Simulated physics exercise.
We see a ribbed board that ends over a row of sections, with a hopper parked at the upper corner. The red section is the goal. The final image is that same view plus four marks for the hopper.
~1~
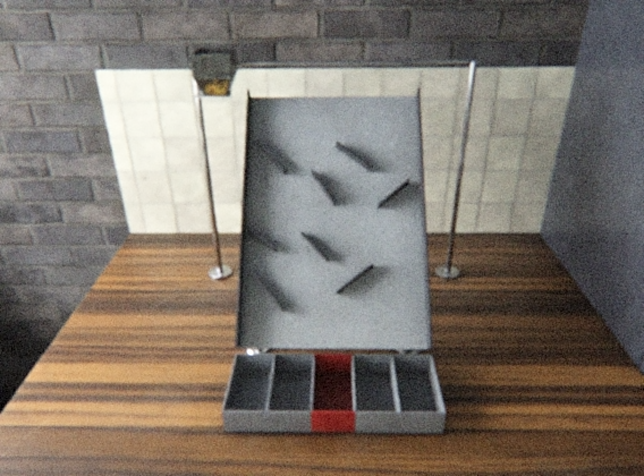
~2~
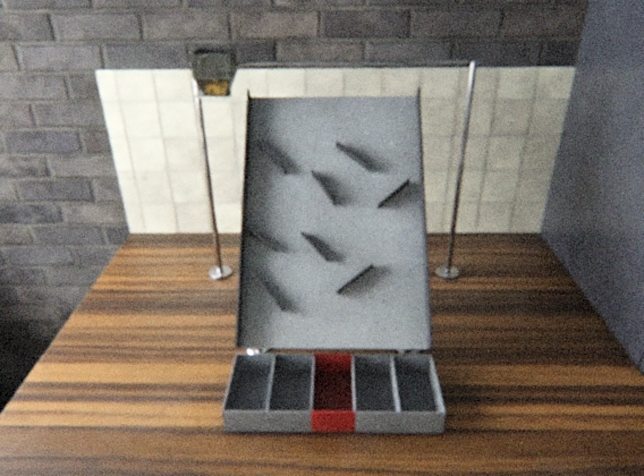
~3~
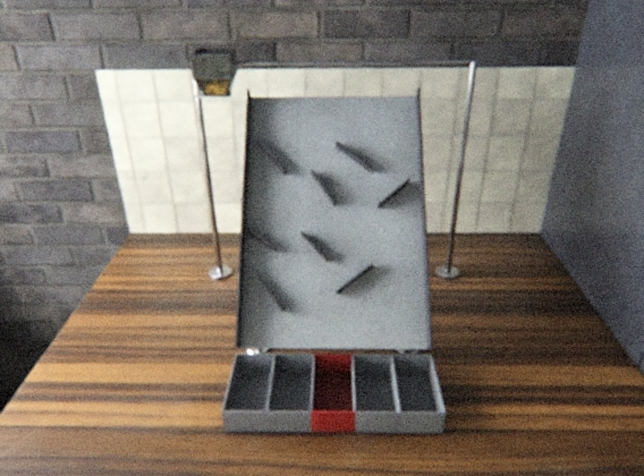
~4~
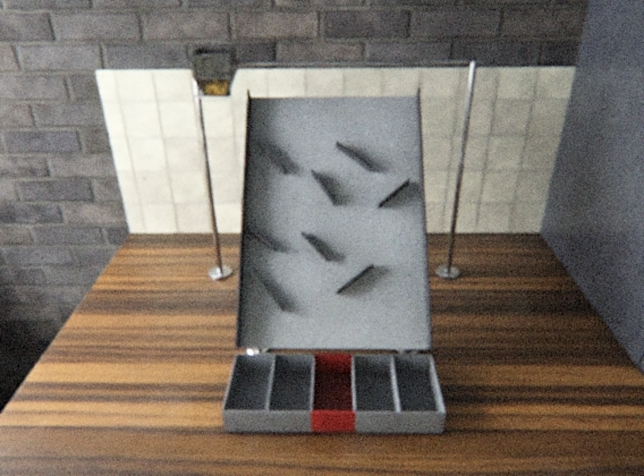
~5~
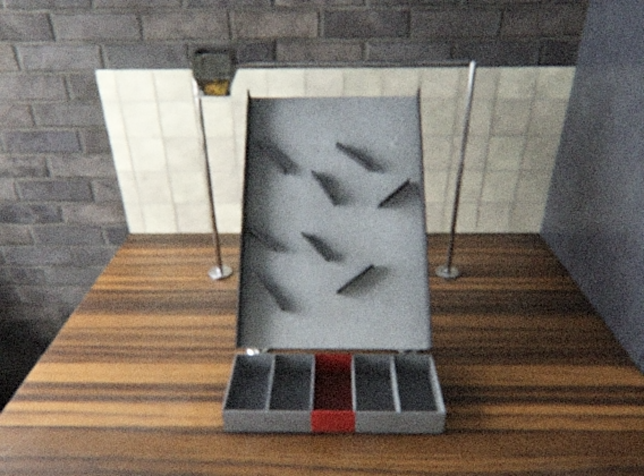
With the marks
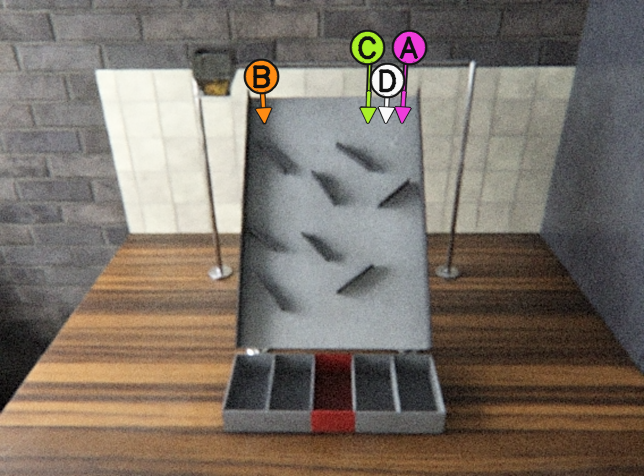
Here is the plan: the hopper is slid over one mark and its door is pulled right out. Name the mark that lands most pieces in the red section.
B beats the others.
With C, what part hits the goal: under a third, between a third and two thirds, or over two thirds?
Under a third.
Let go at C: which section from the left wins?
The second from the left.
On the marked copy, mark A meets the board at (402, 117); mark B meets the board at (264, 117); mark C meets the board at (367, 117); mark D meets the board at (386, 117).
If A is chosen, a small part in the red section, nearly all in other sections.
If B is chosen, about half in the red section, about a third in other sections, a small part held on the board.
If C is chosen, a small part in the red section, most in other sections.
If D is chosen, about a quarter in the red section, most in other sections.
